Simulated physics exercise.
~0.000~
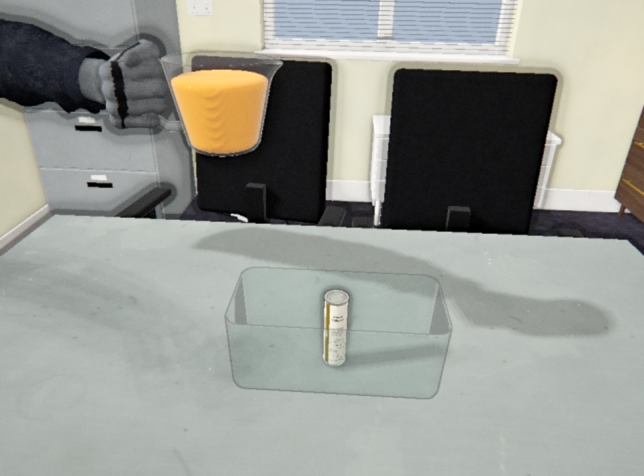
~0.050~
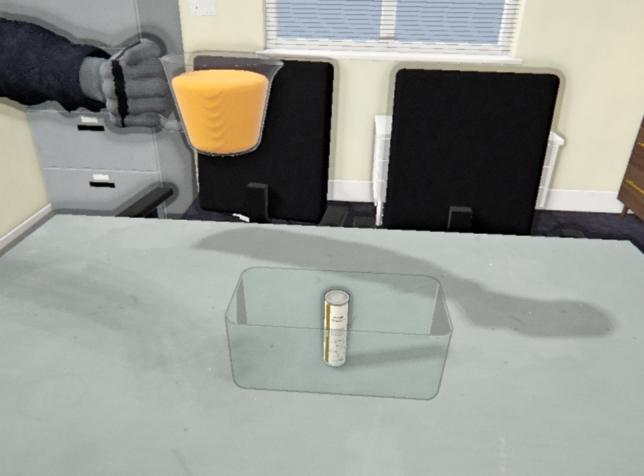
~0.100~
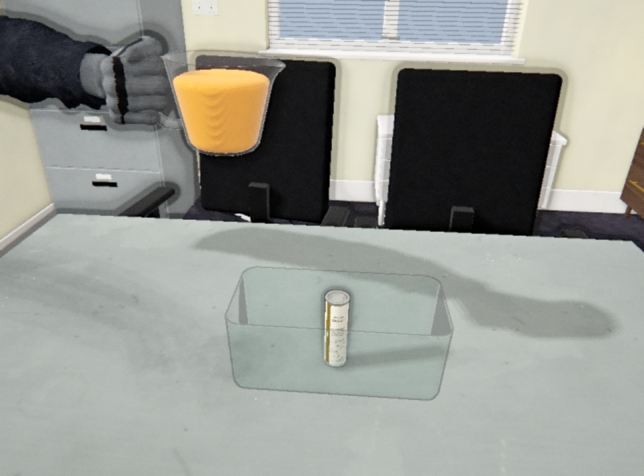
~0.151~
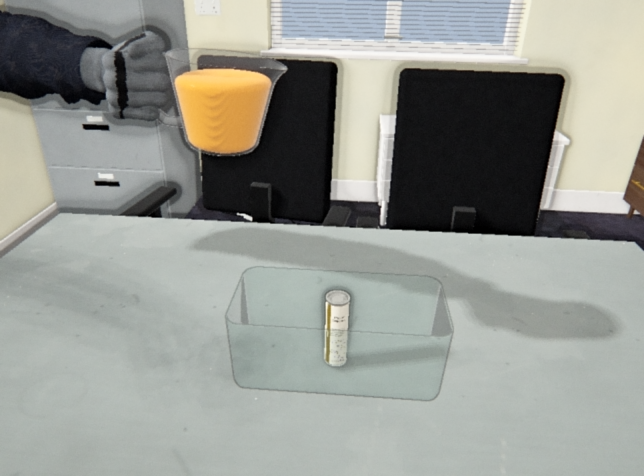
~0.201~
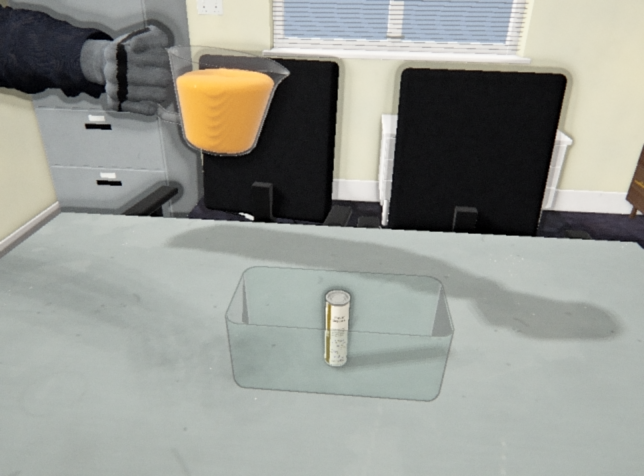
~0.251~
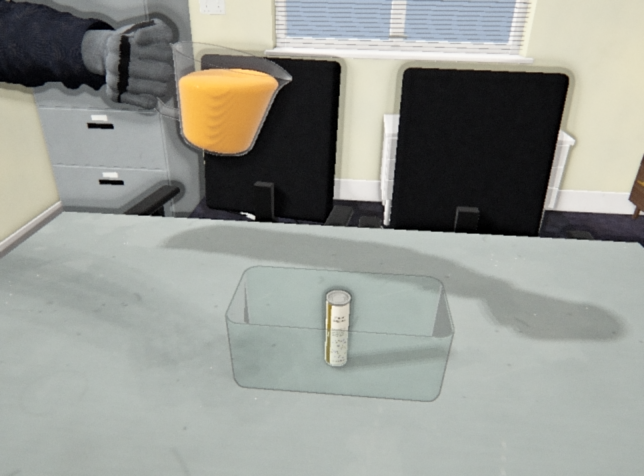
A measuring jug of orange juice, held up by a gloved hand at the upper left, slowly tilted a little to the right, while the clear basin with a small tin inside stayed still on the table.
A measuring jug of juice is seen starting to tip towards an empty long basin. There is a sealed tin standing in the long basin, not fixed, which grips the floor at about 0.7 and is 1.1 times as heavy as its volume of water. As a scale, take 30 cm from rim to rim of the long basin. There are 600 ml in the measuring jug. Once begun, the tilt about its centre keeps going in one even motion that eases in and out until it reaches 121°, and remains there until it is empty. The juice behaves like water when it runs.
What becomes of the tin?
It rides it out.
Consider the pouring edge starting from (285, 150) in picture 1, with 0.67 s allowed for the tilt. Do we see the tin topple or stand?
It tumbles.
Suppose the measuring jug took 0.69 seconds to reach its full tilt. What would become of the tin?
In that case the tin overturns.
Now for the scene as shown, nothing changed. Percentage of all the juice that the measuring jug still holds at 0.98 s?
About 3 % is still there.
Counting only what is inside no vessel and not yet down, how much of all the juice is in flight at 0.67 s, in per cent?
Roughly 36 percent.
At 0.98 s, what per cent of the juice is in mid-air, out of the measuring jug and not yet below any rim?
Estimate: Around 22 per cent.
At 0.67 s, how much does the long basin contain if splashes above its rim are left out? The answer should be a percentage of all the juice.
The basin holds roughly 4 in a hundred parts at that moment.
After 0.67 s the tilt is 76° and 59 per cent is still to pour; the tin stands where it began.
After 0.98 s the tilt is 114° and 3 per cent is still to pour; the tin stands where it began.
After 1.30 s the tilt is 121° and 0 per cent is still to pour; the tin stands where it began.
After 1.65 s the tilt is 121° and 0 per cent is still to pour; the tin stands where it began.
In the end the tin stands where it began.
